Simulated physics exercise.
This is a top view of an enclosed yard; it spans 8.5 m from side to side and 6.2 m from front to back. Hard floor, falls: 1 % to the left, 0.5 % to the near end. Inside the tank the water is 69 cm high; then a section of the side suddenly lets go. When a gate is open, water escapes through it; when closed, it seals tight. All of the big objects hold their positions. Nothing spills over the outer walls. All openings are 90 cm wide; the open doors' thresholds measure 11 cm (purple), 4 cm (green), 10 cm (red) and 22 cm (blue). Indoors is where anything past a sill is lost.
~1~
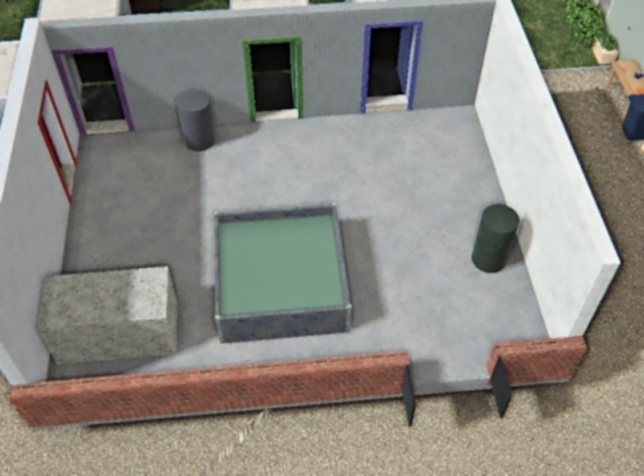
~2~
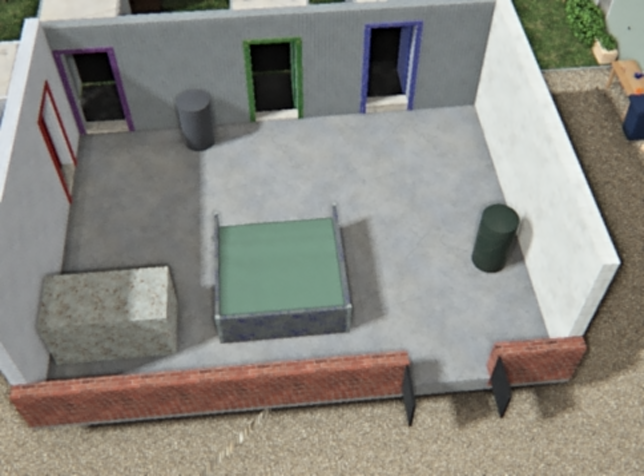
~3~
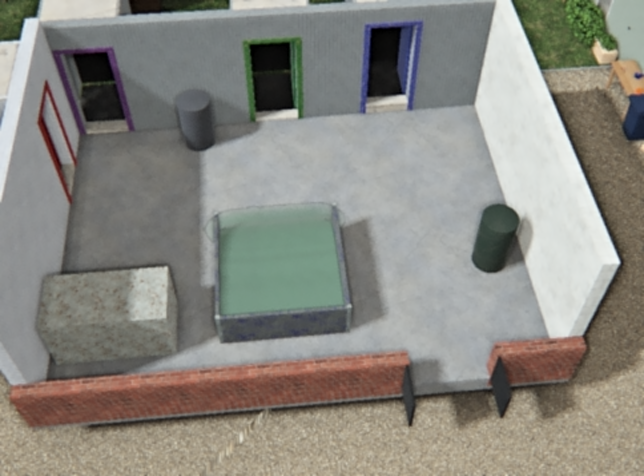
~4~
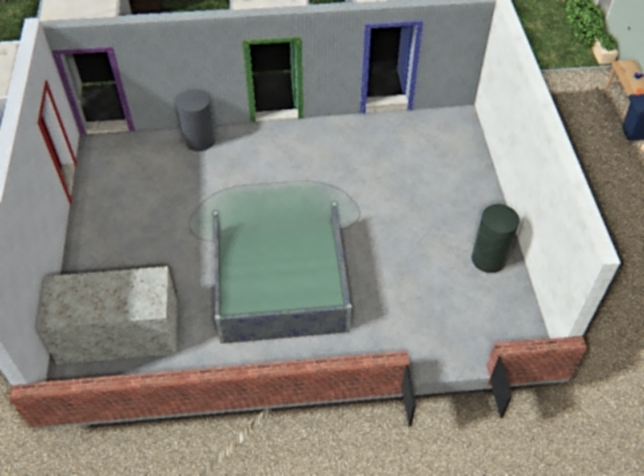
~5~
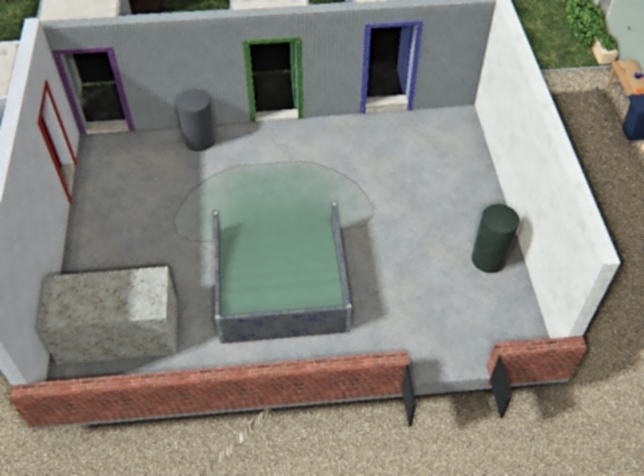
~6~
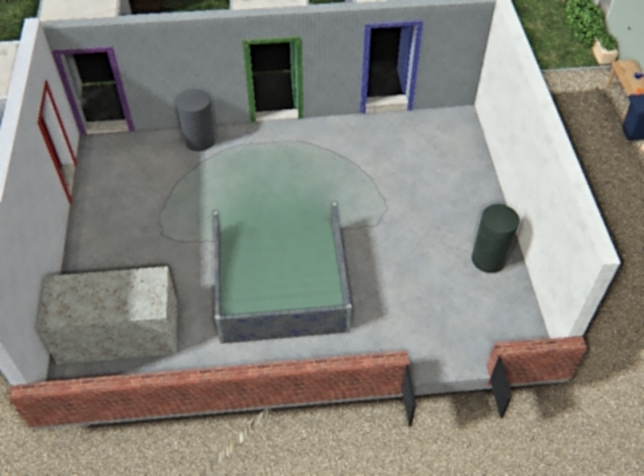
A walled yard with coloured doorways held a square tank of green water in the middle; its far side opened, and the water poured out, fanning across the grey floor toward the back wall.
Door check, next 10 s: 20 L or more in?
One by one: Purple door: Past the set amount; green door: Past the set amount; red door: Past the set amount; blue door: Under the set amount.
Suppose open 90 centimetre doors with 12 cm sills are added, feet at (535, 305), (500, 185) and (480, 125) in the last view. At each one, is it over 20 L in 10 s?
In that order: Short of it, short of it, beyond it.
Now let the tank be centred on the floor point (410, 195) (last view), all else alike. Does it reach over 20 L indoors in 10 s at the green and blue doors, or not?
Green gets more than that, blue gets more than that.
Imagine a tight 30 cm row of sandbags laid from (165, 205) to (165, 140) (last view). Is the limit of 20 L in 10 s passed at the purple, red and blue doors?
So then purple is inside it, red is inside it and blue is inside it.
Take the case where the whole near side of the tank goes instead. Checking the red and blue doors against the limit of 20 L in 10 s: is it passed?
Door red stays within, door blue stays within.
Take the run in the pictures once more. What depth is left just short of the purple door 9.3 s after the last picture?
I'd put it at around 5.5 cm deep.
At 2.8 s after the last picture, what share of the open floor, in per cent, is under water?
Around 45 per cent.
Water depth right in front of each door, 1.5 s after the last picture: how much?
Depths: Purple door 14 cm, green door 29 cm, red door 0 cm, blue door 17 cm.
Then, 0.7 s after the last picture water covers 30 % of the floor and is deepest (37 cm) near (251, 125); purple door not reached, green door 16 cm at the sill, 66 L in, red door not reached, blue door not reached.
Then, 1.5 s after the last picture water covers 35 % of the floor and is deepest (40 cm) near (225, 127); purple door 14 cm at the sill, 0 L in, green door 29 cm at the sill, 232 L in, red door not reached, blue door 17 cm at the sill, 0 L in.
Then, 2.8 s after the last picture water covers 45 % of the floor and is deepest (26 cm) near (78, 151); purple door 20 cm at the sill, 23 L in, green door 20 cm at the sill, 450 L in, red door 12 cm at the sill, 1 L in, blue door 13 cm at the sill, 0 L in.
Then, 5.3 s after the last picture water covers 70 % of the floor and is deepest (16 cm) near (489, 242); purple door 10 cm at the sill, 57 L in, green door 9 cm at the sill, 561 L in, red door 13 cm at the sill, 30 L in, blue door 5 cm at the sill, 0 L in.
Then, 9.3 s after the last picture water covers 95 % of the floor and is deepest (13 cm) near (67, 311); purple door 6 cm at the sill, 58 L in, green door 3 cm at the sill, 577 L in, red door 7 cm at the sill, 38 L in, blue door 4 cm at the sill, 0 L in.
